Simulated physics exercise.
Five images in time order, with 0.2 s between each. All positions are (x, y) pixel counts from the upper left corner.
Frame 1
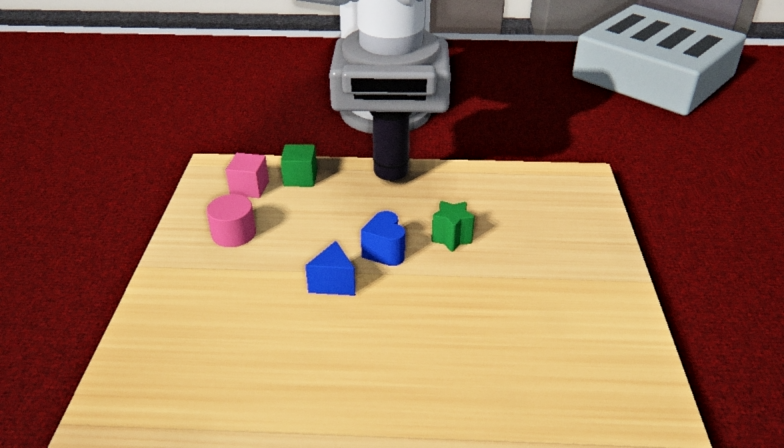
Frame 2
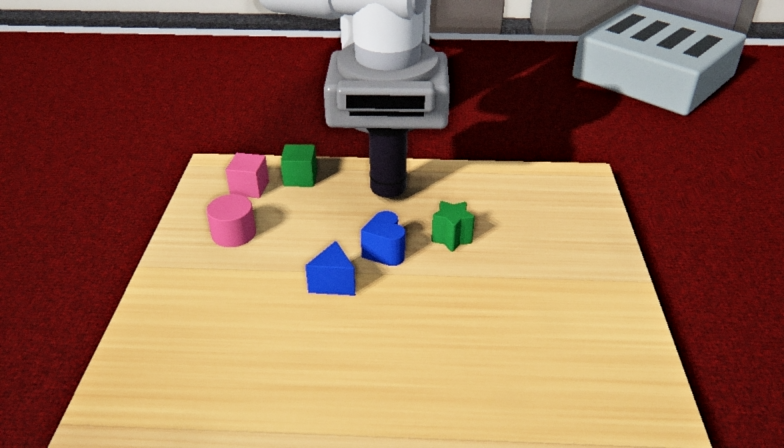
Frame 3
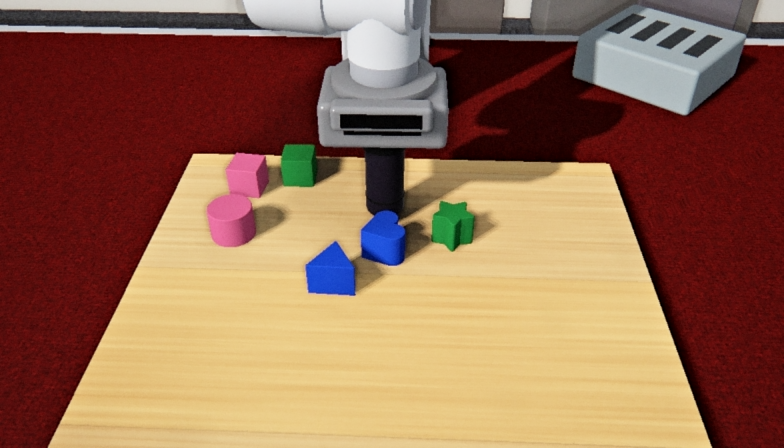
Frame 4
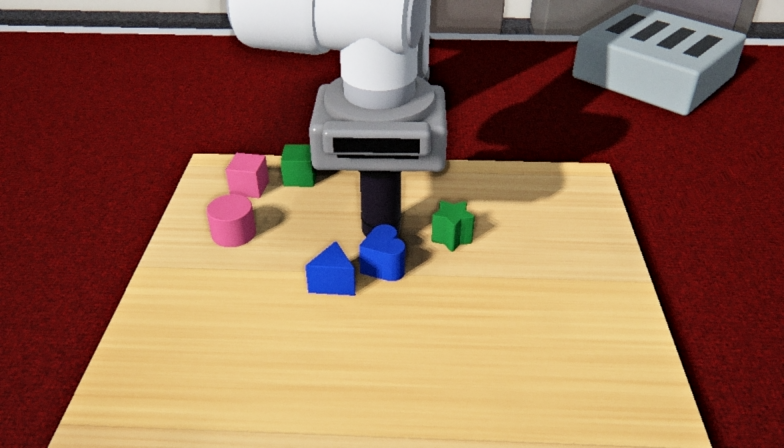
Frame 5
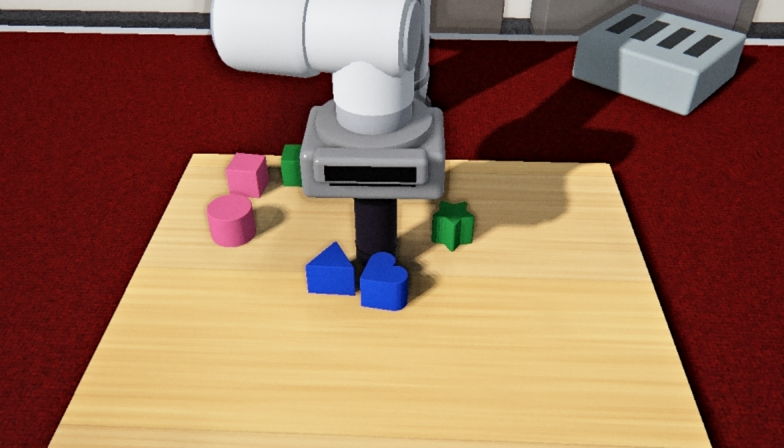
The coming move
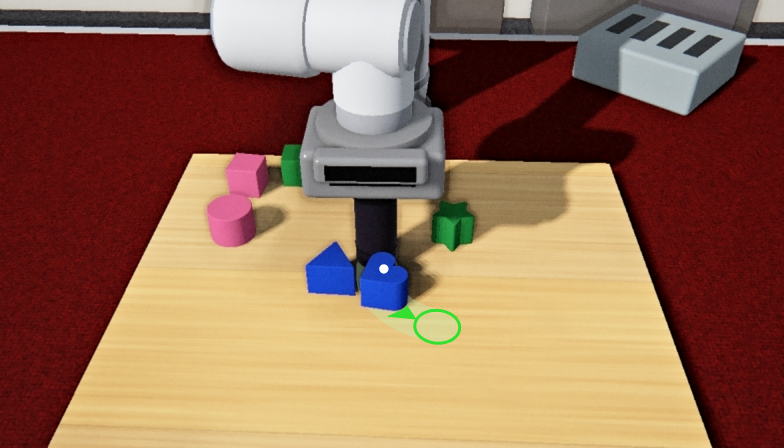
A robot arm moved its black post forward over a wooden table and pushed the blue heart-shaped block toward the viewer, beside the blue triangular one, while the green and pink blocks stayed put.
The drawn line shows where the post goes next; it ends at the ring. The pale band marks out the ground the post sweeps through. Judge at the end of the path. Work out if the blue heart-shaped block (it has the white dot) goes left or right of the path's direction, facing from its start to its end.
Out to the right.
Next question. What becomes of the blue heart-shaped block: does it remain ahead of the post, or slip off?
That block drops off.
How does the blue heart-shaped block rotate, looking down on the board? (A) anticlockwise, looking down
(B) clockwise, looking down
Correct choice: B.
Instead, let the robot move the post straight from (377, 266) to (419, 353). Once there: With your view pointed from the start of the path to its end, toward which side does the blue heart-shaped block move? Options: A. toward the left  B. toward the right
Correct choice: B.
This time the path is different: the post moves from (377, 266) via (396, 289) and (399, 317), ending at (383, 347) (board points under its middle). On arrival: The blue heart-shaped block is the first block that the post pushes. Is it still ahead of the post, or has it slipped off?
The post will still be pushing it.
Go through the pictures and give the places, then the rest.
The first picture shows post tip at (391, 172); block tops, blue triangular piece at (332, 257); blue heart-shaped block at (385, 225).
The second picture shows post at (388, 188); blocks unchanged.
The third picture shows post at (385, 208); blocks unchanged.
The fourth picture shows post at (381, 230); blue heart-shaped block at (384, 240).
The fifth picture shows post at (377, 257); blue triangular piece at (332, 257); blue heart-shaped block at (384, 269).
Path on the board, from (377, 266) over (381, 291) and (402, 313) to (437, 326); the dot is on the blue heart-shaped block.
On the path given first. One third of the way, post at (381, 282); blue heart-shaped block at (391, 296).
Two thirds of the way, post at (404, 305); blue heart-shaped block at (403, 322), turned 20° clockwise.
At the end, post at (438, 317); blue triangular piece in place; blue heart-shaped block at (410, 329), turned 55° clockwise.
